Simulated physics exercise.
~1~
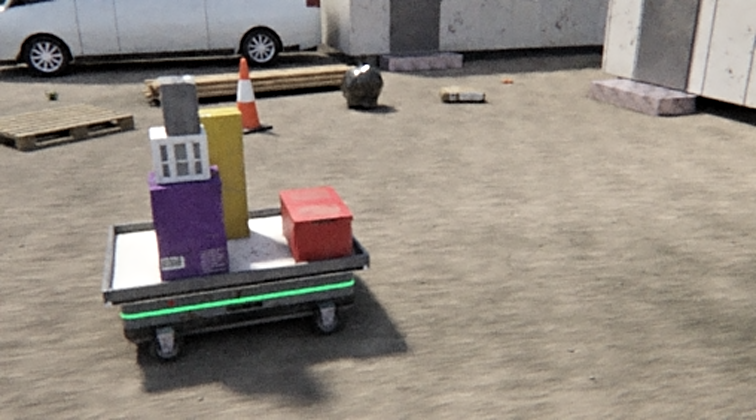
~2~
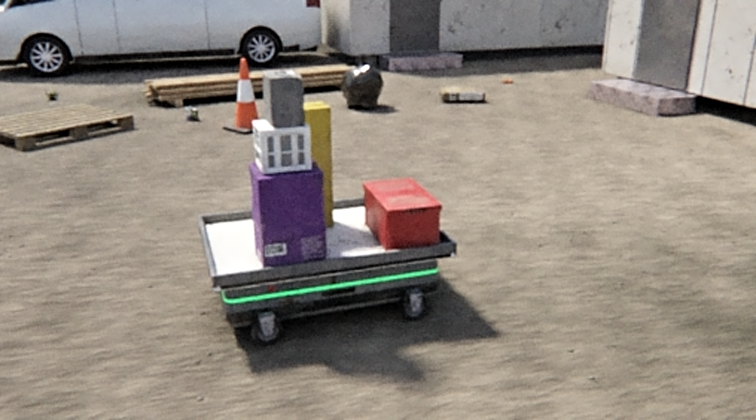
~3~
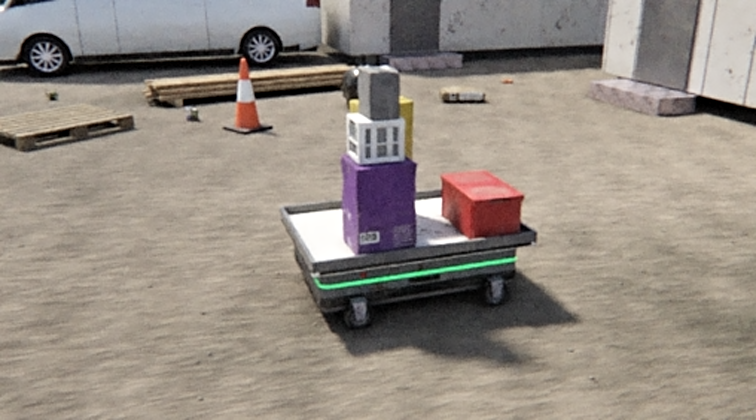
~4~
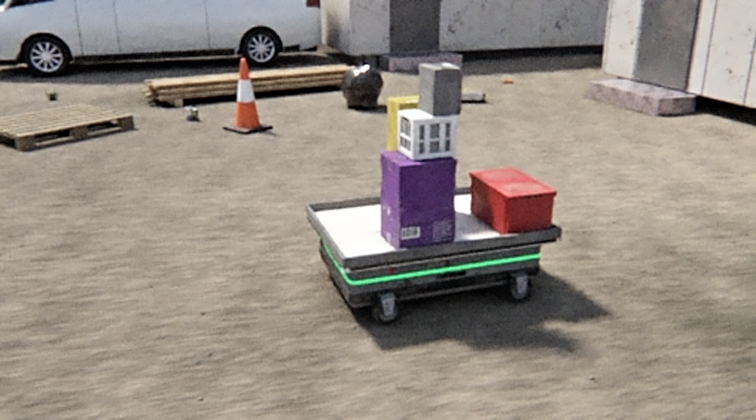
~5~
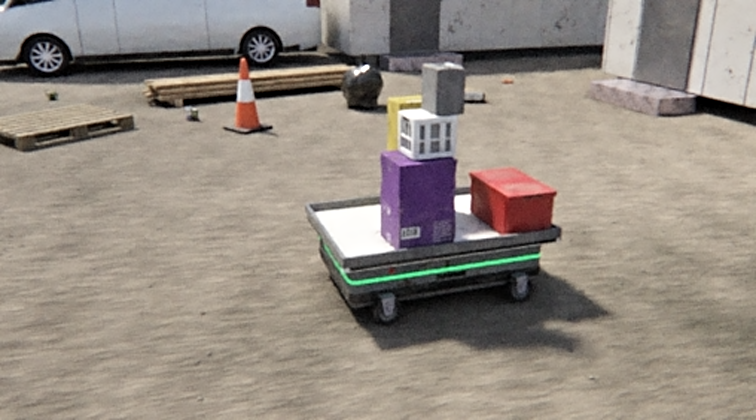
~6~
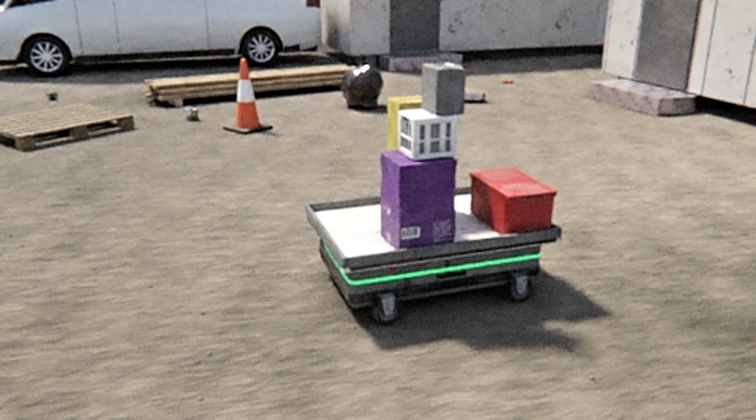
We see a low cart carrying a purple box, white crate, grey box, yellow box and red tote roll right across a dirt yard and stop. The crate and grey box shift slightly rightward on the stack, but nothing topples, and everything ends at rest.
